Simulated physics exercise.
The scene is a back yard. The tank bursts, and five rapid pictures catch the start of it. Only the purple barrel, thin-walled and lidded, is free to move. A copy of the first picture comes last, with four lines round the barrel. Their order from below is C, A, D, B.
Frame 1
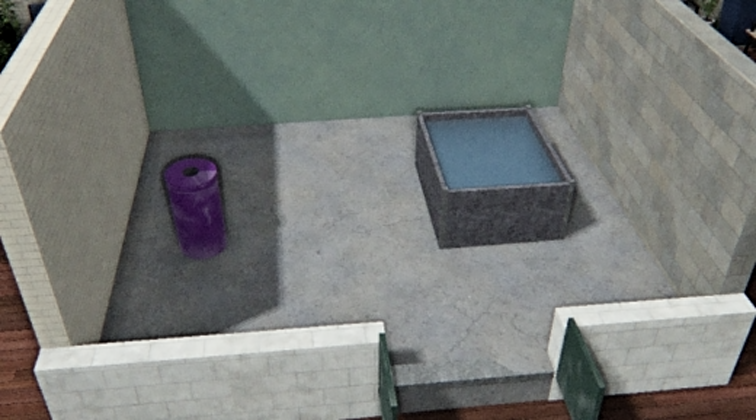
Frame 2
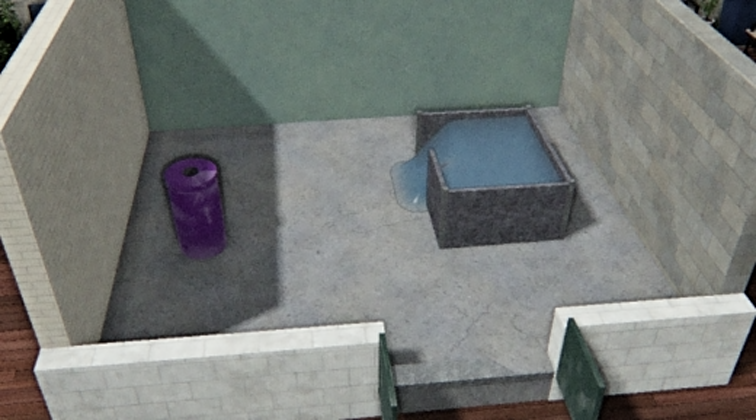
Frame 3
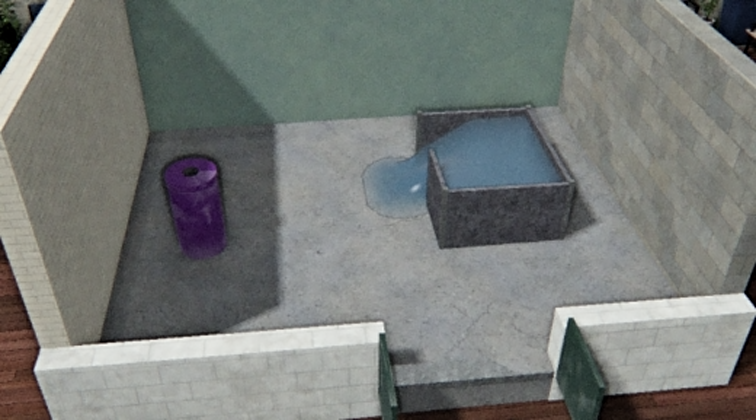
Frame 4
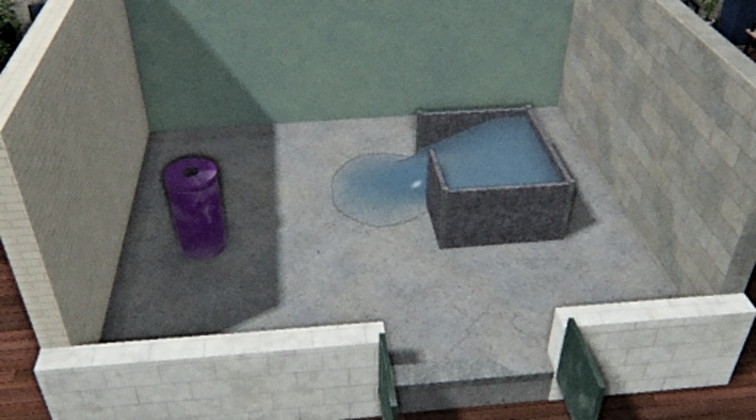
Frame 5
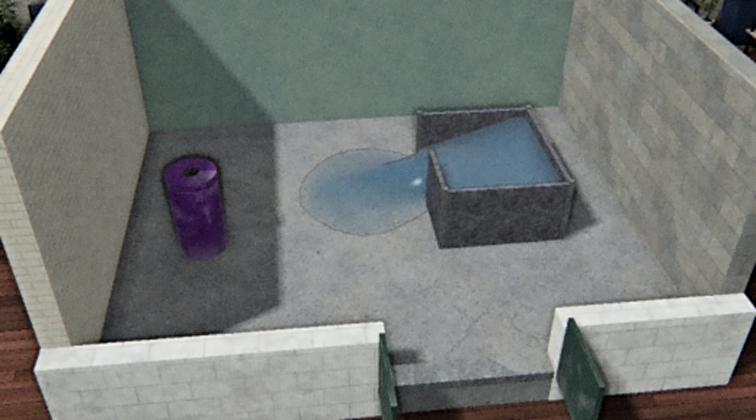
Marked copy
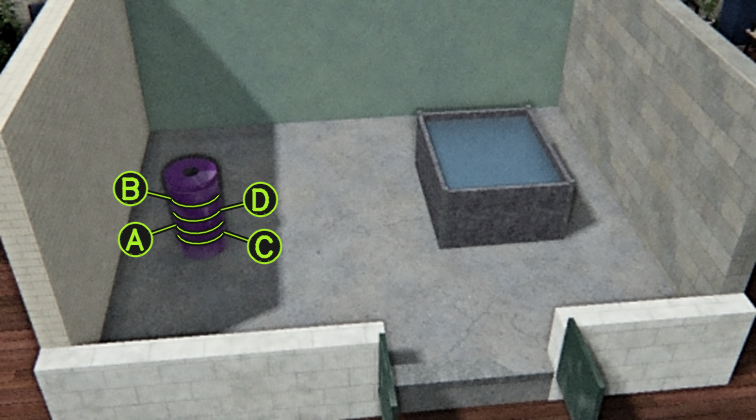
At first, a stone tank full of water stands on the right of a walled yard, with a purple barrel on the left. Then the tank's left side is open and water pours onto the ground, spreading leftward in a widening, rounded puddle, while the barrel stays still.
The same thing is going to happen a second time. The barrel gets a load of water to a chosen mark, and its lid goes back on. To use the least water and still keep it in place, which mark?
C.
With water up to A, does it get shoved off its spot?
No, not at all.
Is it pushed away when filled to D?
No, not at all.
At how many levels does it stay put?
All of the four.
In lime, A at (198, 233); B at (193, 206); C at (199, 243); D at (196, 220); from the bottom up C, A, D, B.
If A is chosen, it does not move.
If B is chosen, it does not move.
If C is chosen, it does not move.
If D is chosen, it does not move.
